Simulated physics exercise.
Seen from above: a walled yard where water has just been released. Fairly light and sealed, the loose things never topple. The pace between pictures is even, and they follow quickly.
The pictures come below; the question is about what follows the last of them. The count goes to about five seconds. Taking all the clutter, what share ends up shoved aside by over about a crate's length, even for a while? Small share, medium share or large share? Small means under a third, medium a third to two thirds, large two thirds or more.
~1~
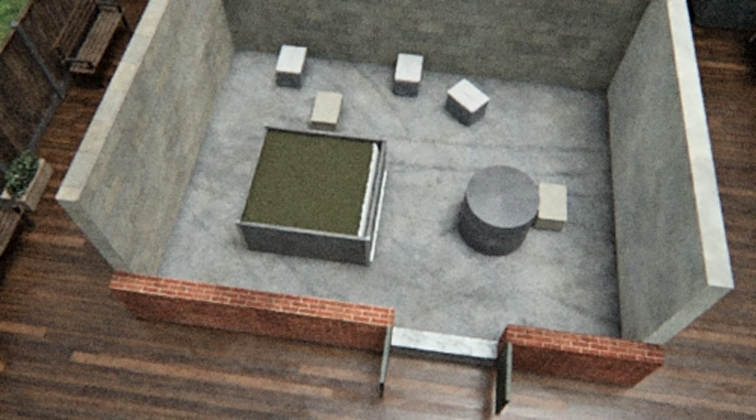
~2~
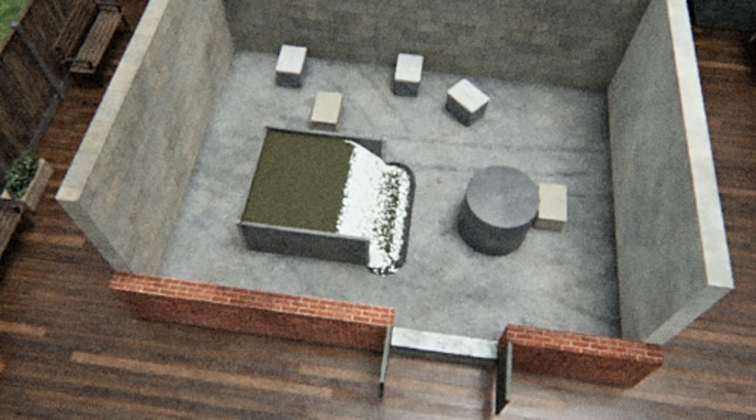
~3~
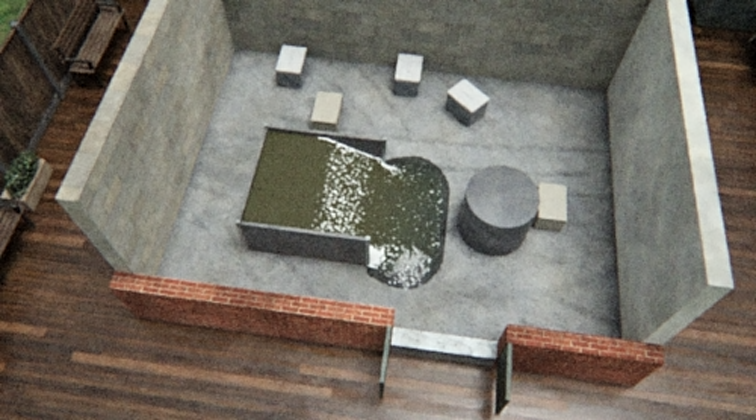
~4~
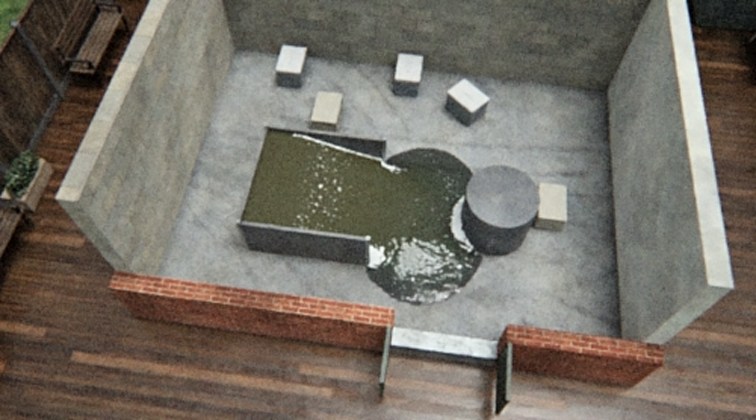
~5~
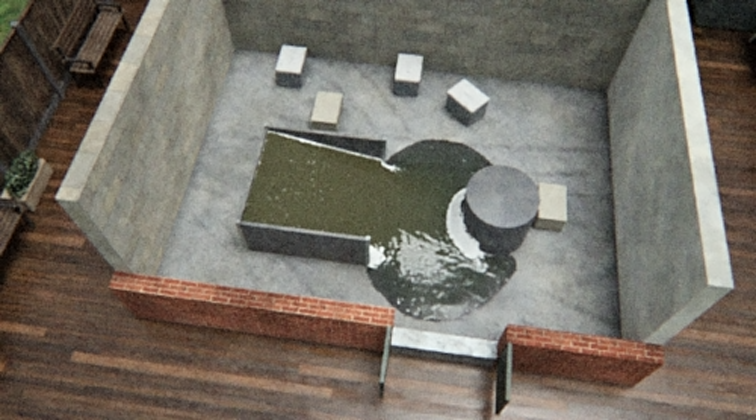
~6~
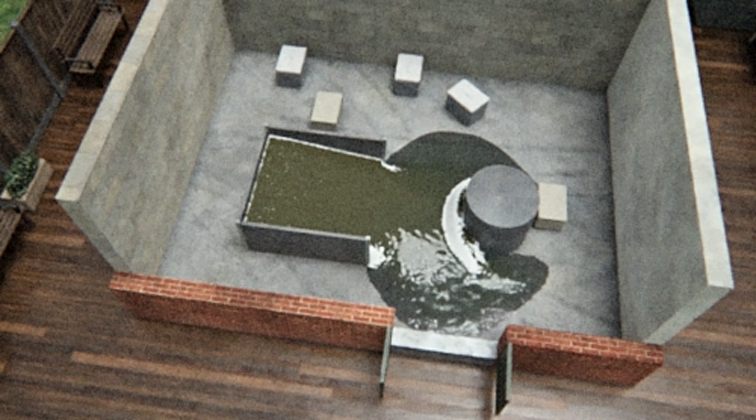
A medium share.
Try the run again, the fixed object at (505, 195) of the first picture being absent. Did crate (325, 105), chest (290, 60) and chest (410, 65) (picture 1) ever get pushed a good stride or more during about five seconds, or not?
Fell short, fell short, went the distance.
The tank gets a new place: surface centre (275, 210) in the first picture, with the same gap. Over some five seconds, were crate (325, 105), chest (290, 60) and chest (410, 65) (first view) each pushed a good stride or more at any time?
Result per object - stayed close, stayed close, went far.
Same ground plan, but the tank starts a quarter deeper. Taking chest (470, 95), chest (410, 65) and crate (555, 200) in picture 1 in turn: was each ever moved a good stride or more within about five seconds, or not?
Well, one by one: Carried that far, carried that far, carried that far.
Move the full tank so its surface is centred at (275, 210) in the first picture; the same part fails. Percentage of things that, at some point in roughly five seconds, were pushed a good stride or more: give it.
I reckon around 60 percent of them.
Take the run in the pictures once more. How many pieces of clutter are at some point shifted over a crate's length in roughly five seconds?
So, 2 of them.
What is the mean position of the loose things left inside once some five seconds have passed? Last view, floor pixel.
Their centre sits close to (370, 112) on the floor of the last picture.
A moment on, 0 of 5 are well off their spots; 0 afloat.
Next, 0 of 5 are well off their spots; 0 afloat.
Later, 1 of 5 are well off their spots; 2 afloat.
In the end, 2 of 5 are well off their spots, and 2 have been at some point; 2 afloat.
